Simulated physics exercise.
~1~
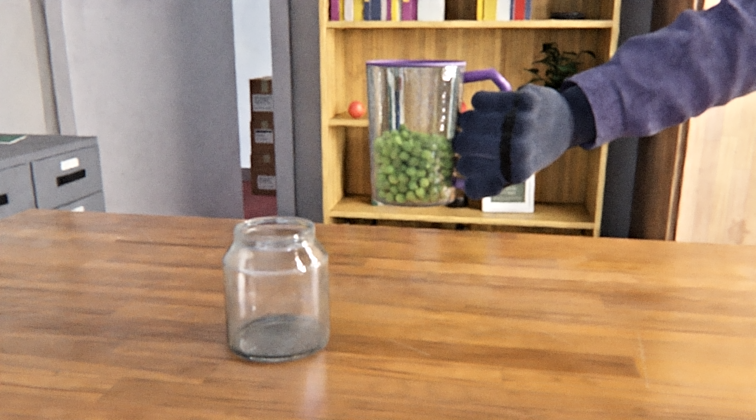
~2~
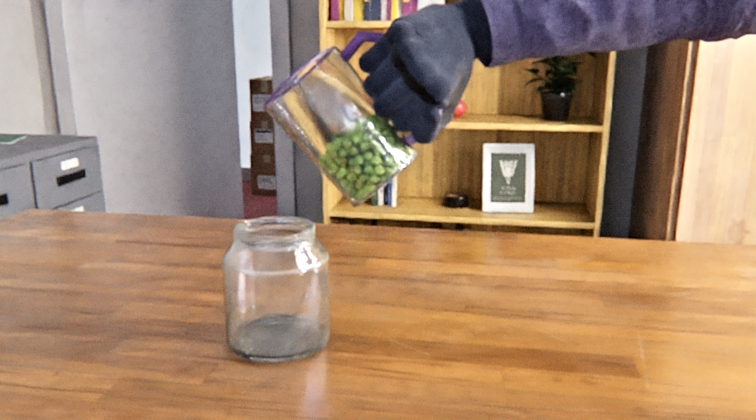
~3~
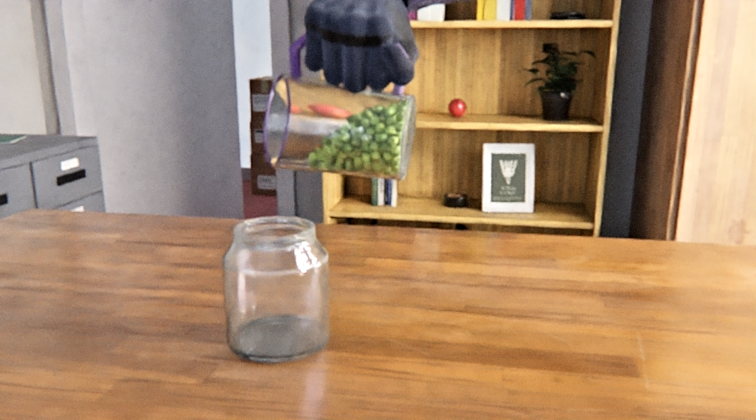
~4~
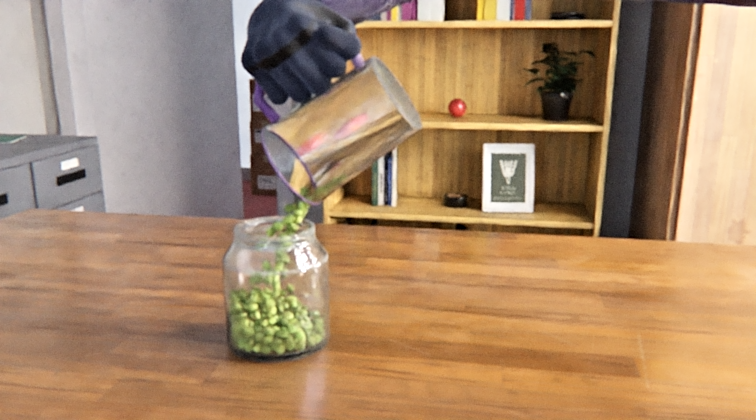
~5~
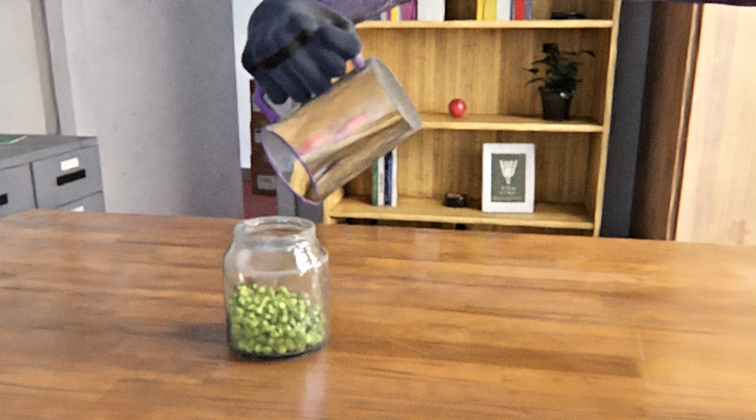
A gloved hand moving a clear measuring cup left and tipping it, pouring all its green peas into a glass jar.
